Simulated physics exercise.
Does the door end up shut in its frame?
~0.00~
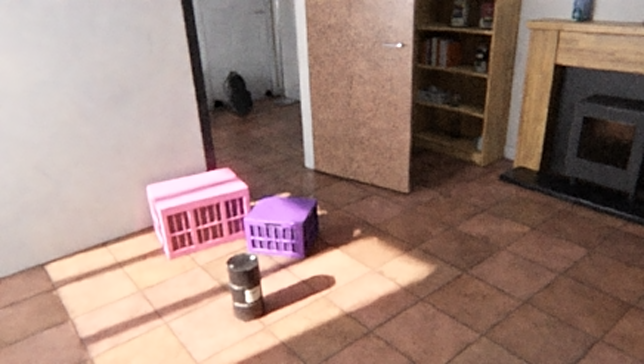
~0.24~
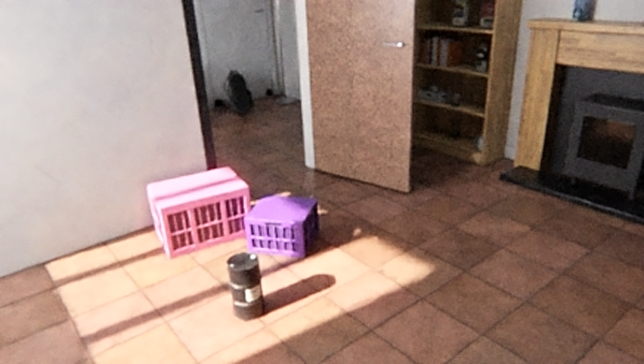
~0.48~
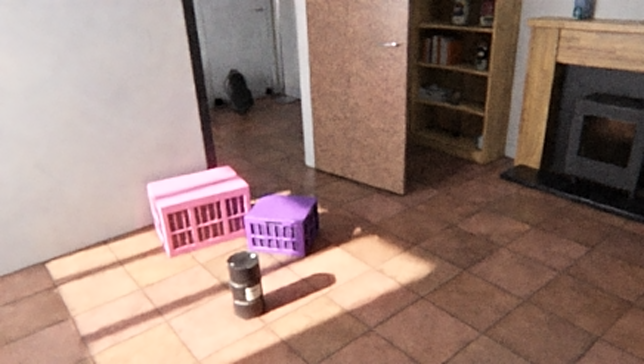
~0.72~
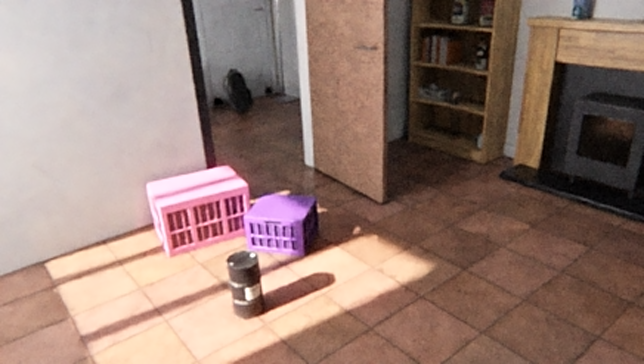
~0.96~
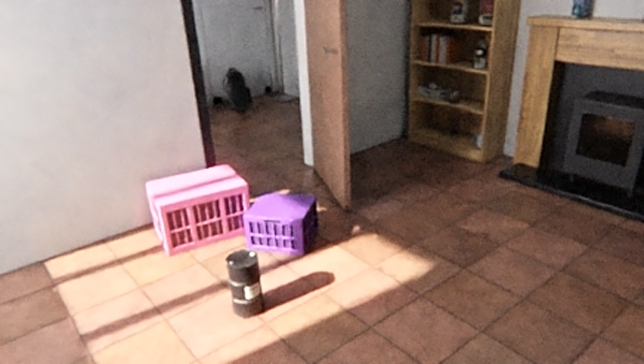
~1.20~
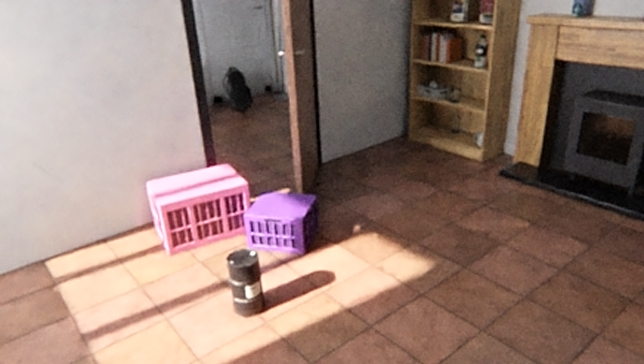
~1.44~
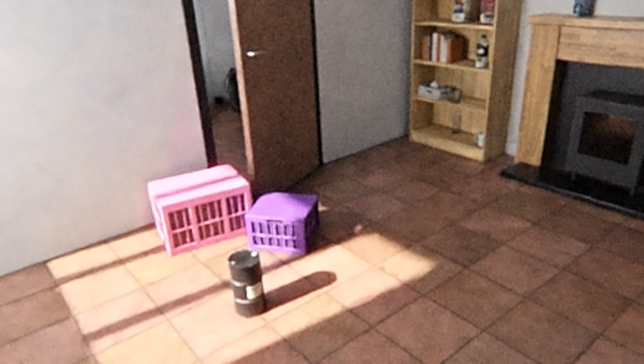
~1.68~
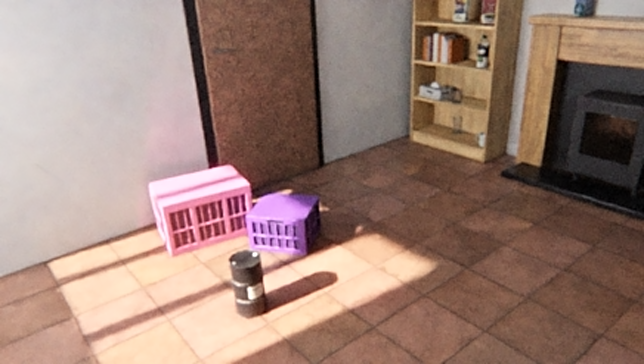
Yes, it swings all the way round and comes to rest closed in the doorway. The chest, crate and canister on the floor stay where they were.
Tiled room with fireplace, an open door swinging fully shut behind a pink chest, purple crate and black canister, all staying put.
